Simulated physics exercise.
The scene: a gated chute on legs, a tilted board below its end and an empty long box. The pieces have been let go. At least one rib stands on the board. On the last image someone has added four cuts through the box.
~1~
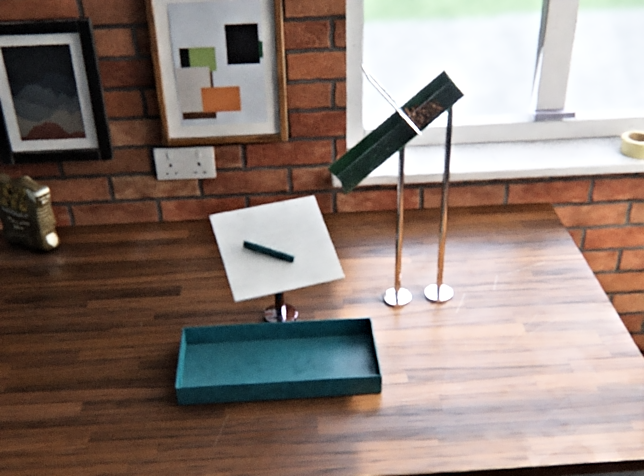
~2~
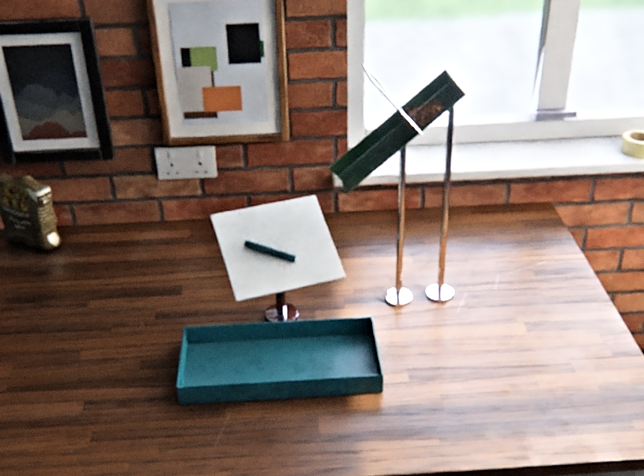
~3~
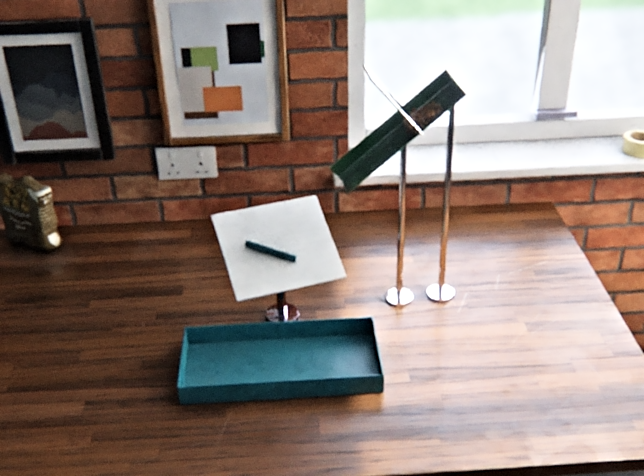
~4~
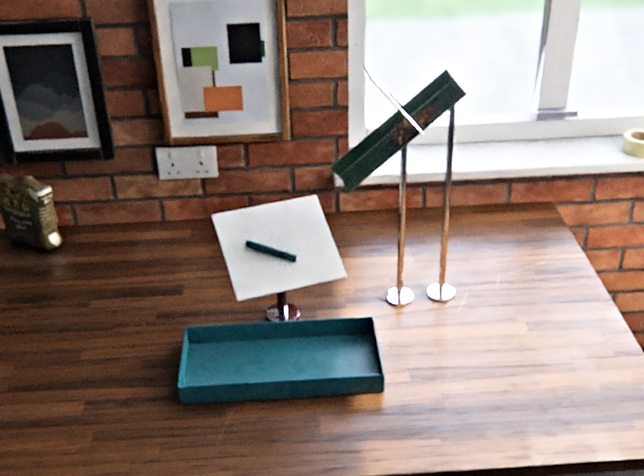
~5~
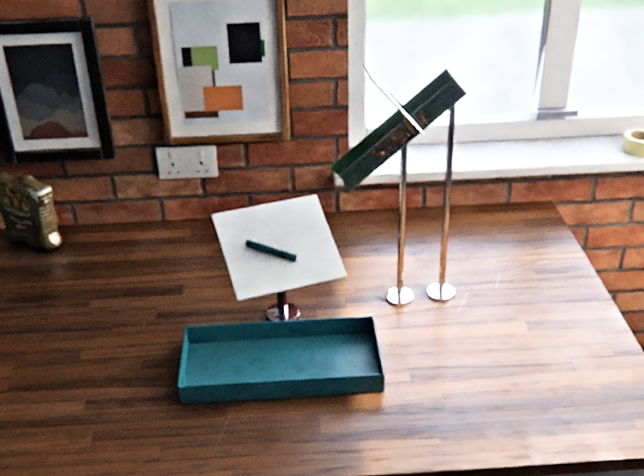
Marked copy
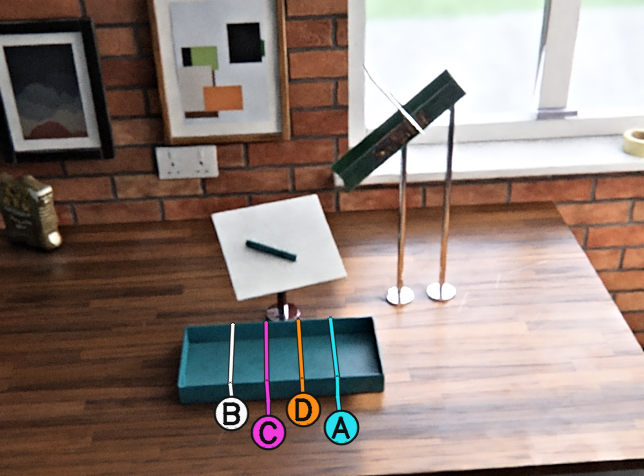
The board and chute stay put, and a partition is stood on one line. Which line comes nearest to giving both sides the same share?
Line A.
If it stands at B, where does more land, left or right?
The right side.
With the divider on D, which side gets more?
The right side.
On the marked copy, line A crosses the front rim at (337, 377); line B crosses the front rim at (230, 383); line C crosses the front rim at (266, 381); line D crosses the front rim at (302, 379).
Choosing A, of what is caught, close to half on the left of the divider, close to half on the right.
Choosing B, of what is caught, a small share on the left of the divider, all but a few on the right.
Choosing C, of what is caught, a small share on the left of the divider, the bulk on the right.
Choosing D, of what is caught, close to a quarter on the left of the divider, the bulk on the right.
